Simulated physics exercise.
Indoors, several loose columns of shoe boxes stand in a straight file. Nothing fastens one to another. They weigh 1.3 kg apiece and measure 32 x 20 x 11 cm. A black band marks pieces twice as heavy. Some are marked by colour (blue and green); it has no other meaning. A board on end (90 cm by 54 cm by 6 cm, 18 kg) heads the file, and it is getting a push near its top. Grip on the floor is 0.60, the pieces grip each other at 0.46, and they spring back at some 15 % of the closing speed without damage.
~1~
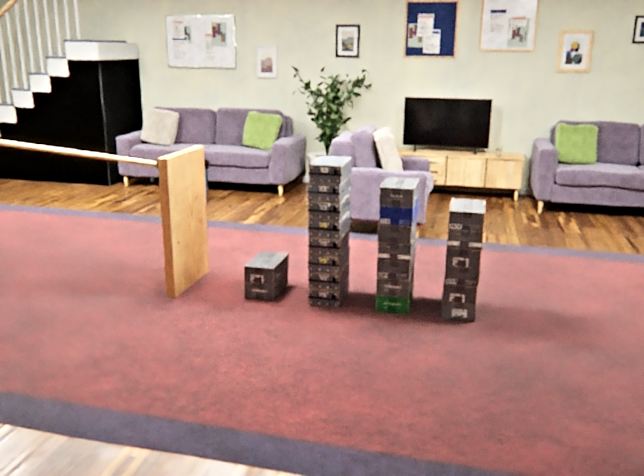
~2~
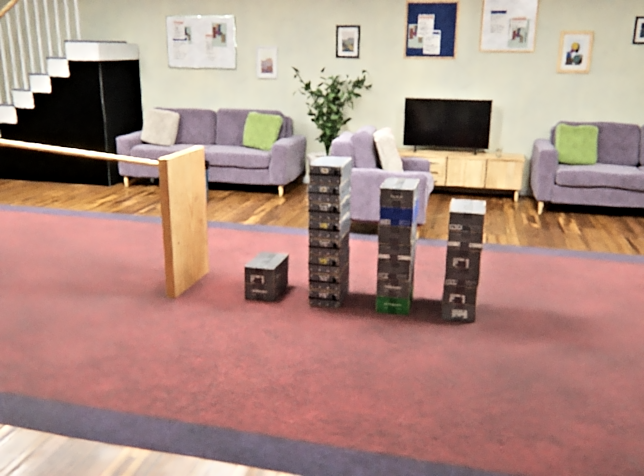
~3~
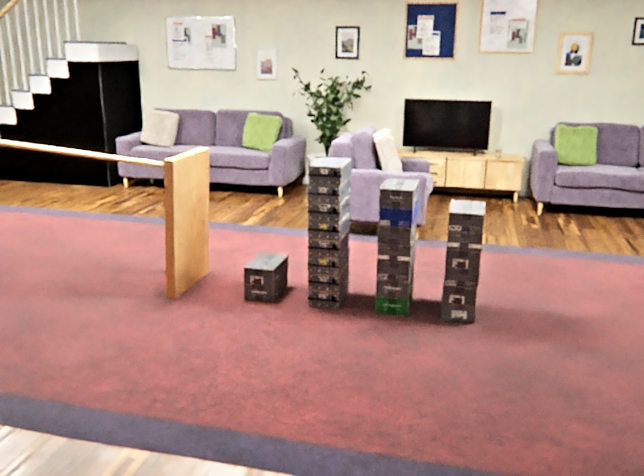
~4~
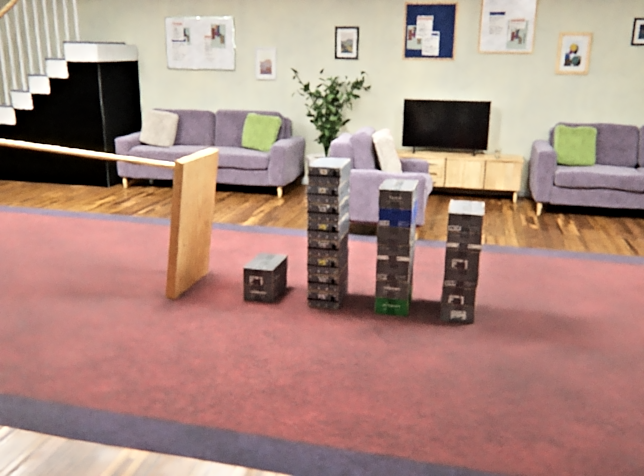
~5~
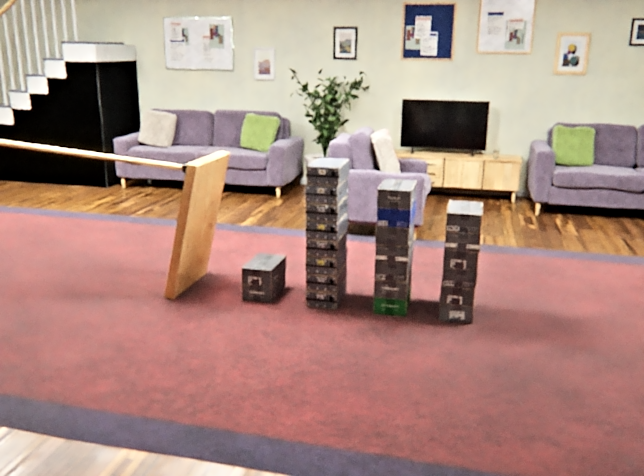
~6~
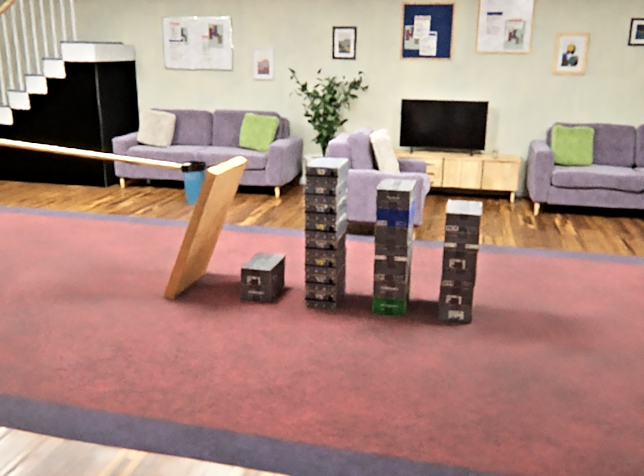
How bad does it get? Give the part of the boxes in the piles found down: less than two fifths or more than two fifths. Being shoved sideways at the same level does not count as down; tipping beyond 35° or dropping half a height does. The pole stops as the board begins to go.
Ending down: Fewer than two in five.
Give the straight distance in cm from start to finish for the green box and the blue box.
About: Green 0, blue 0.
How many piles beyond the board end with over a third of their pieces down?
0 in all.
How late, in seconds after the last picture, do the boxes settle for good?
Near 1.0 s.
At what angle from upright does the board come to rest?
About 65°.
Then, 0.10 s later than the last frame, board 32° from upright; none of the 23 boxes down.
Then, 0.22 s later than the last frame, board 49° from upright; none of the 23 boxes down.
Then, 0.62 s later than the last frame, board 89° from upright; none of the 23 boxes down.
When it is over, board 64° from upright; none of the 23 boxes down; green box unmoved; blue box unmoved. That is 0 per cent. In pixels of the last frame, middles, green box near (392, 297), blue box near (396, 211).
